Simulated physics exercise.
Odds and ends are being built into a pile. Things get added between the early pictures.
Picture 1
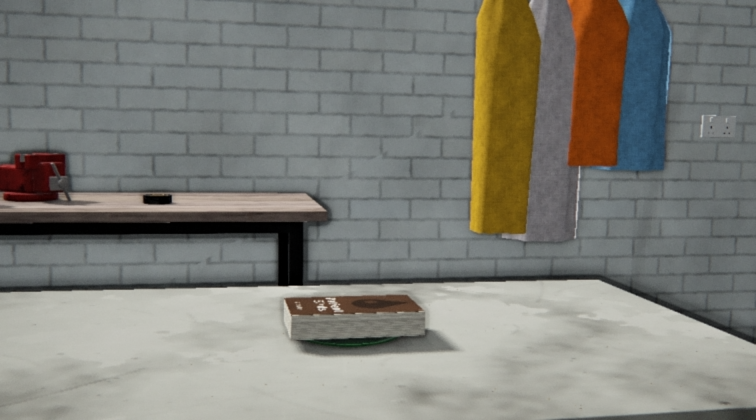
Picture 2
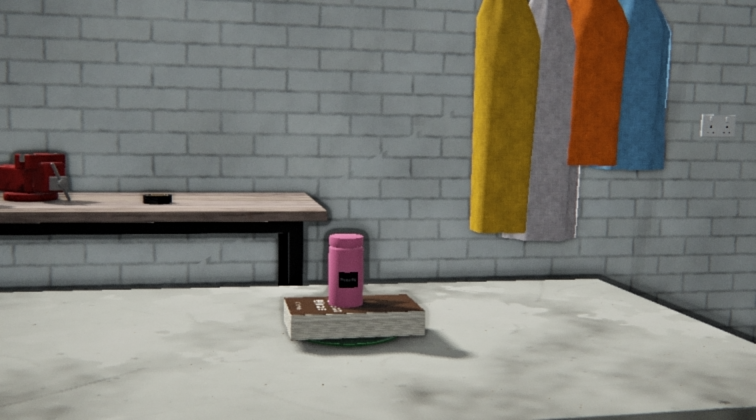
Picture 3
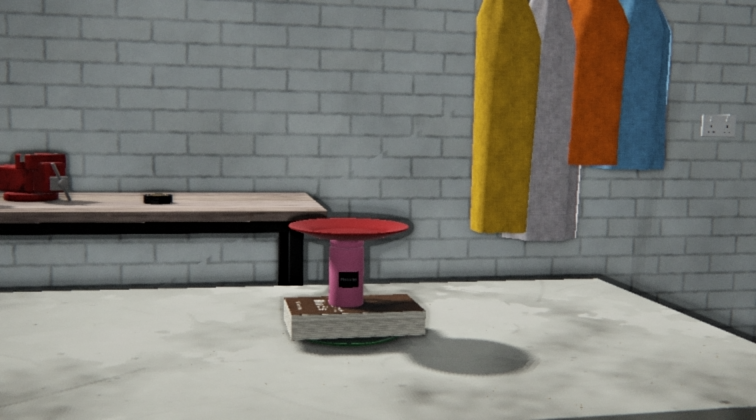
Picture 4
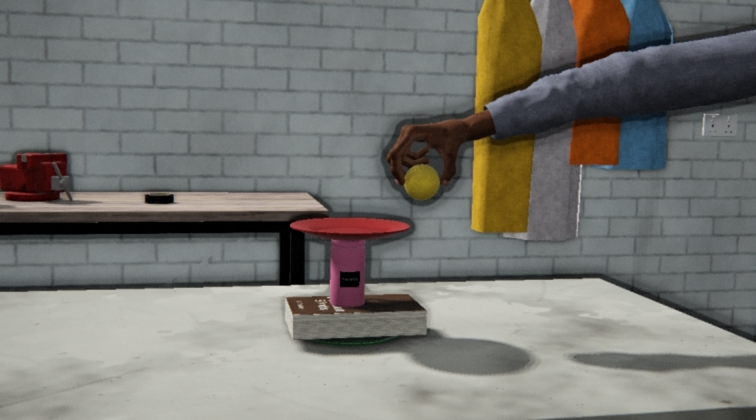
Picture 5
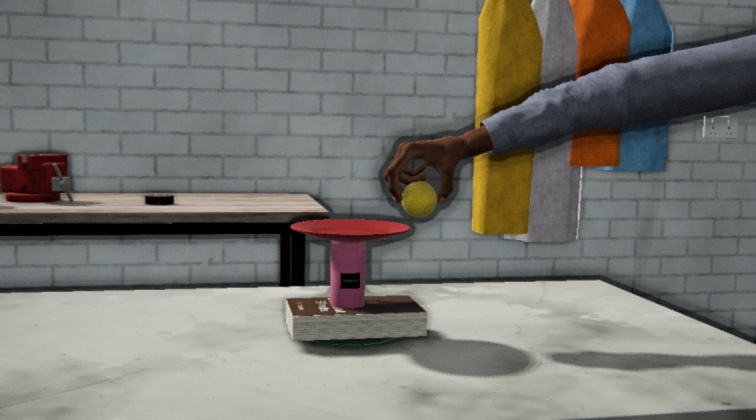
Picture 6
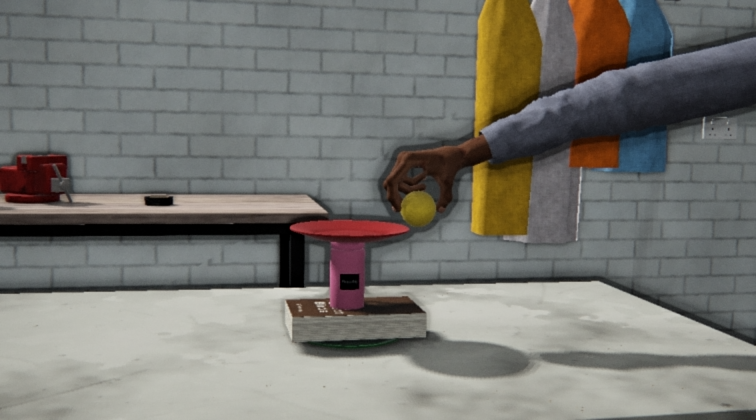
In a room with a pale brick wall, a fixed, slightly raised view looks across a marble-topped table toward a wooden bench holding a red object, with yellow, grey, orange and blue cloths hanging at right. A brown-covered book lies on a green base; a pink canister, then a red plate, appear stacked above it. An arm in a grey-blue sleeve enters from the right and lowers a yellow lemon to the plate's right edge, still gripping it.
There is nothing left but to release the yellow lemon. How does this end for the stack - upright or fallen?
It ends fallen.
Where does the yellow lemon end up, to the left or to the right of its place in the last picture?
It shifts to the viewer's right.
Then, 0.30 s past the last view, yellow lemon now fallen.
Then, 0.50 s past the last view, things are still on the move.
Finally, fallen, yellow lemon; the other 4 still in place. Final places as the last picture's camera would see them, yellow lemon near (458, 319). The pile comes apart.
